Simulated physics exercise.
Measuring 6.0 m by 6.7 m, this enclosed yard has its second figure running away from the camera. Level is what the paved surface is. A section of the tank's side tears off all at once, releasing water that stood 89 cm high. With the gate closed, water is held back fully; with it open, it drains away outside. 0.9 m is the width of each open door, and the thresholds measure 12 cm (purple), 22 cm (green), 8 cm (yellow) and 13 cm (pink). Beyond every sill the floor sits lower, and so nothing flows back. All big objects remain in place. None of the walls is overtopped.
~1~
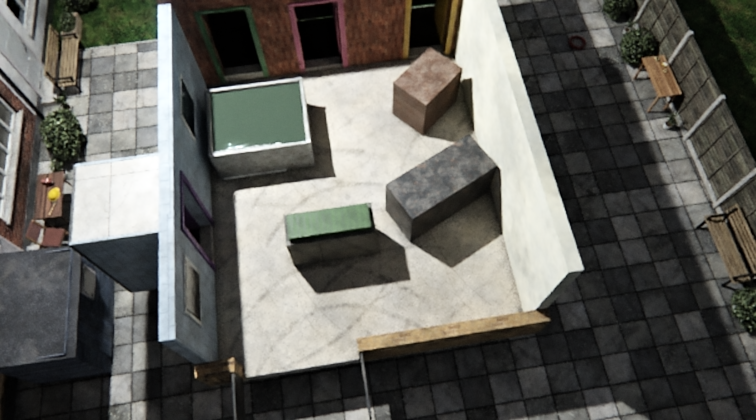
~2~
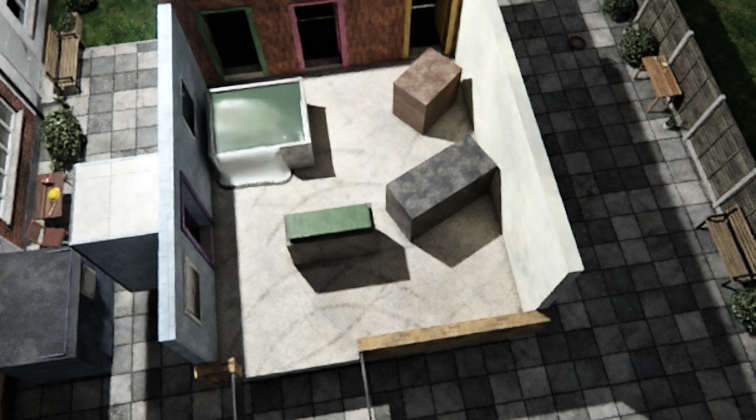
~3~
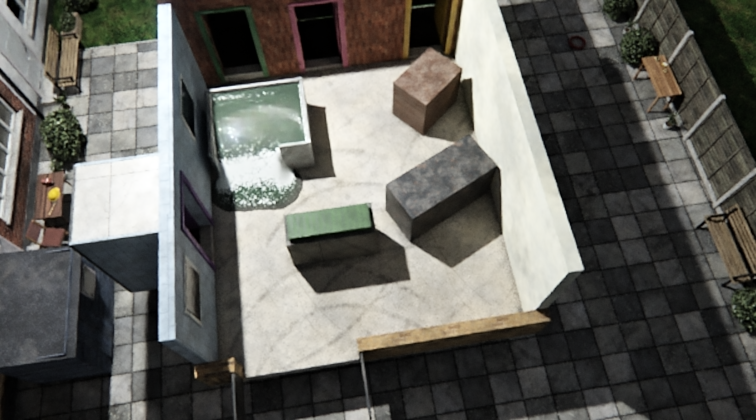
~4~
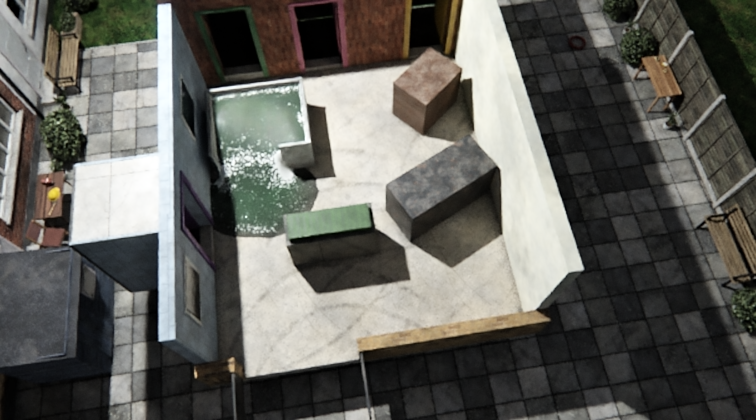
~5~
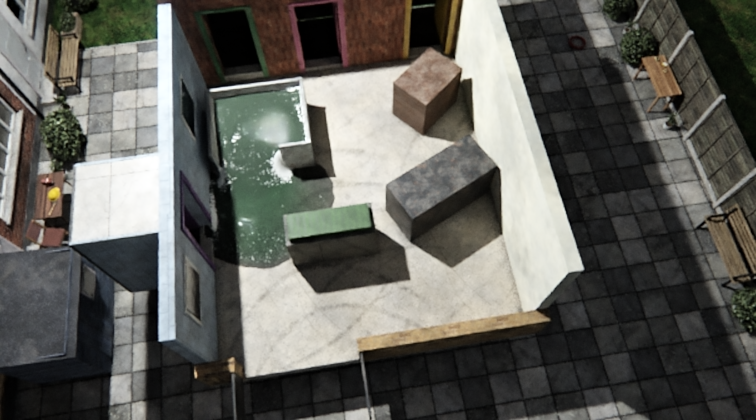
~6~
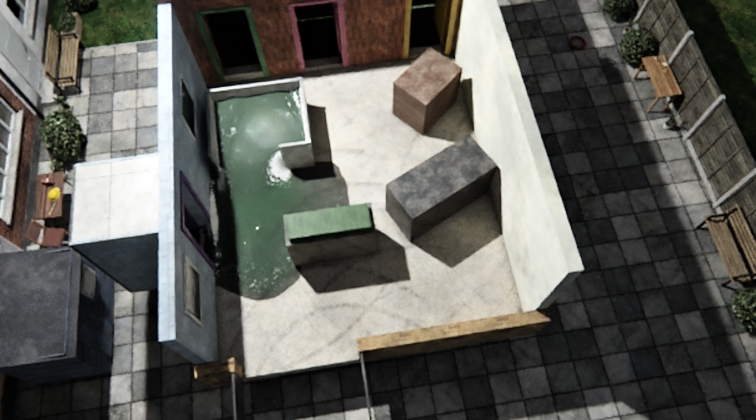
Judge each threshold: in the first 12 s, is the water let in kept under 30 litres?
Result: Purple door: Above the cap. Green door: Below the cap. Yellow door: Below the cap. Pink door: Below the cap.
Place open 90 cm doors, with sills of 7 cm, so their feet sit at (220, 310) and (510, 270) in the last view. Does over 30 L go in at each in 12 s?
Taking them in order, the first is too much and the second fine.
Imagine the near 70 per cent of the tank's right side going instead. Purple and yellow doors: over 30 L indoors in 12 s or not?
The purple door comes out less than that and the yellow door more than that.
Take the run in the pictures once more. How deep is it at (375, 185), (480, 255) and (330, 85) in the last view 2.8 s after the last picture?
Roughly 2, 0, 0 cm.
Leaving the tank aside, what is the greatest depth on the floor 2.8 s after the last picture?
Depth: Approx. 22 cm.
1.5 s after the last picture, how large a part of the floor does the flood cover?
Covered: Roughly 40 per cent.
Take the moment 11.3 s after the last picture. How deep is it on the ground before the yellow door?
The depth there is near 1.5 cm.
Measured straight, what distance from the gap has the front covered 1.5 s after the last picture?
That's near 4.4 m in a straight line.
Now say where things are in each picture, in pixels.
The tank at (258, 118) is whole and still, 89 cm deep, in the first picture.
Water pours out at (252, 166) and has run 0.8 m, to (289, 176); typically 10 cm deep outside, 89 cm at the tank's back, in the second picture.
The front is at (289, 201), 1.1 m from the gap at (252, 166); 1.3 m2 of floor is under water; 83 cm left at the back of the tank, in the third picture.
The front is at a hidden place, 1.6 m from the gap at (252, 167); 2.8 m2 of floor is under water; 76 cm left at the back of the tank, in the fourth picture.
The front is at (269, 265), 2.2 m from the gap at (252, 167); 4.5 m2 of floor is under water; 77 cm left at the back of the tank, in the fifth picture.
The front is at (274, 292), 2.8 m from the gap at (252, 167); 6.0 m2 of floor is under water; 70 cm left at the back of the tank, in the sixth picture.
Then, 0.7 s after the last picture water covers 30 % of the floor and is deepest (57 cm) near (220, 368); purple door 25 cm at the sill, 15 L in, green door not reached, yellow door not reached, pink door not reached.
Then, 1.5 s after the last picture water covers 40 % of the floor and is deepest (42 cm) near (219, 359); purple door 18 cm at the sill, 48 L in, green door not reached, yellow door not reached, pink door not reached.
Then, 2.8 s after the last picture water covers 50 % of the floor and is deepest (22 cm) near (246, 327); purple door 12 cm at the sill, 59 L in, green door 2 cm at the sill, 0 L in, yellow door not reached, pink door not reached.
Then, 6.3 s after the last picture water covers 75 % of the floor and is deepest (8 cm) near (352, 347); purple door 5 cm at the sill, 60 L in, green door 2 cm at the sill, 0 L in, yellow door 3 cm at the sill, 0 L in, pink door 2 cm at the sill, 0 L in.
Then, 11.3 s after the last picture water covers 95 % of the floor and is deepest (6 cm) near (501, 260); purple door 3 cm at the sill, 60 L in, green door 2 cm at the sill, 0 L in, yellow door 2 cm at the sill, 0 L in, pink door 2 cm at the sill, 0 L in.
